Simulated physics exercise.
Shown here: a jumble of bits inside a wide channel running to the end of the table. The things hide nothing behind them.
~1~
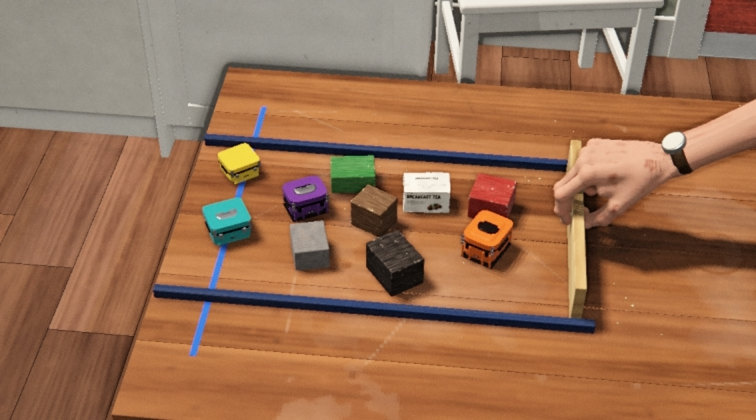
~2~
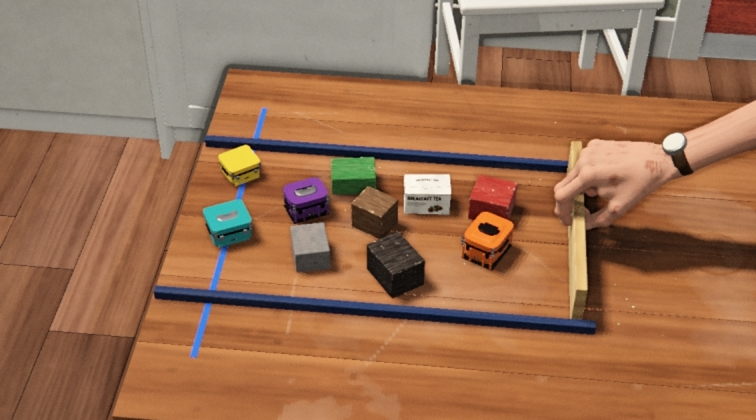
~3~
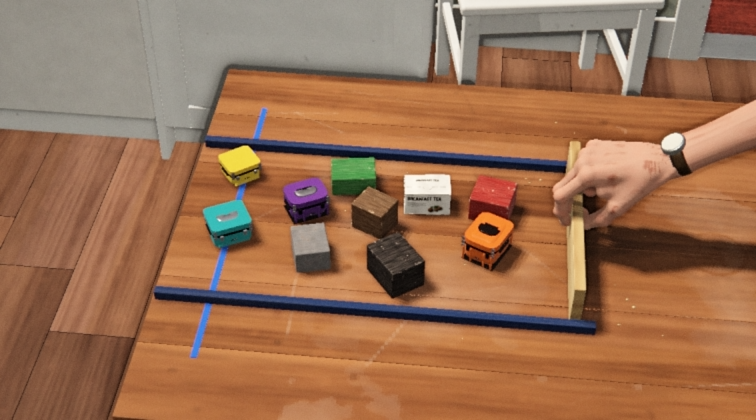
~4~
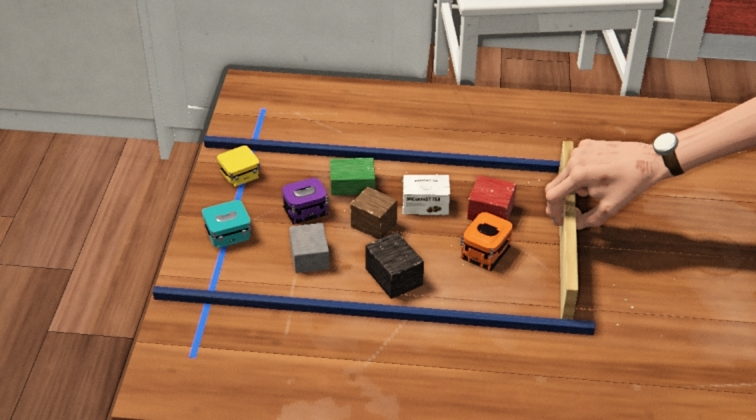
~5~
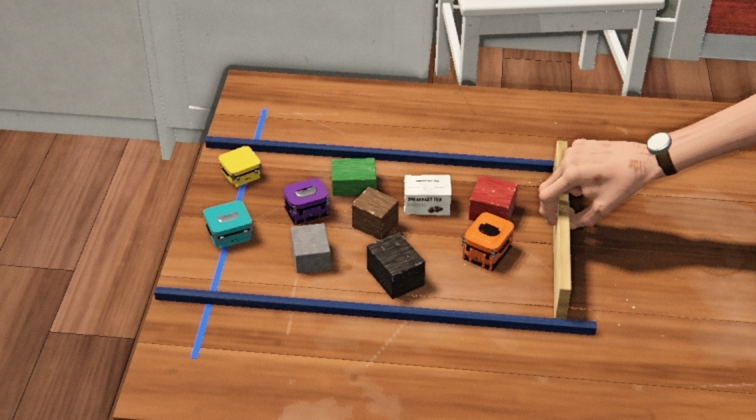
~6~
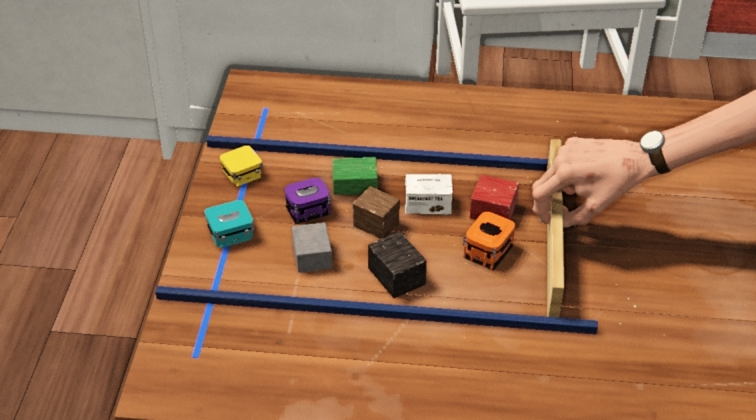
A hand holding a wooden board upright between two dark rails, then sliding it slightly left towards scattered, unmoving coloured blocks and cases.
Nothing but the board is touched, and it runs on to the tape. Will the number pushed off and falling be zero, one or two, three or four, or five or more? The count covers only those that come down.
So in the end, three or four bits get shoved clean off.
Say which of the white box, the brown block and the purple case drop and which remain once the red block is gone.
White box still up; brown block still up; purple case down.
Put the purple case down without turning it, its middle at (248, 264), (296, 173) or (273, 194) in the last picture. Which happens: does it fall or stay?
Well, the purple case goes off the edge first, keeps its spot next, and goes off the edge last.
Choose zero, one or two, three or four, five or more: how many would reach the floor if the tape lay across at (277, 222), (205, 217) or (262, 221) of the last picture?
So, for the three spots in the order asked, I'd go with zero, more than four and just one or two.
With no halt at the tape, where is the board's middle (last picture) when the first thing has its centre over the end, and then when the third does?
At (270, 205) for the first, at (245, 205) for the third.
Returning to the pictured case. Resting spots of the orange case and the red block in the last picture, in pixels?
For the orange case it's (212, 223), and for the red block it's (222, 183).
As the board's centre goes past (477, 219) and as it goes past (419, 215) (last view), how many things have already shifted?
The first count is 3, and then it's 6.
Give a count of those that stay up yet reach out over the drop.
The total here is 3.
Soon after, none off yet; yellow case at rest near (241, 167); turquoise case at rest near (230, 225); purple case at rest near (308, 201).
Then, none off yet; yellow case at rest near (241, 167); turquoise case at rest near (230, 225); purple case moved about its own width near (271, 208).
Further on, none off yet; yellow case moved a little near (234, 161); turquoise case moved about its own width near (189, 233); purple case moved well along near (197, 203).
At rest, the number that fall off is three or four; fallen, white box, purple case and turquoise case.
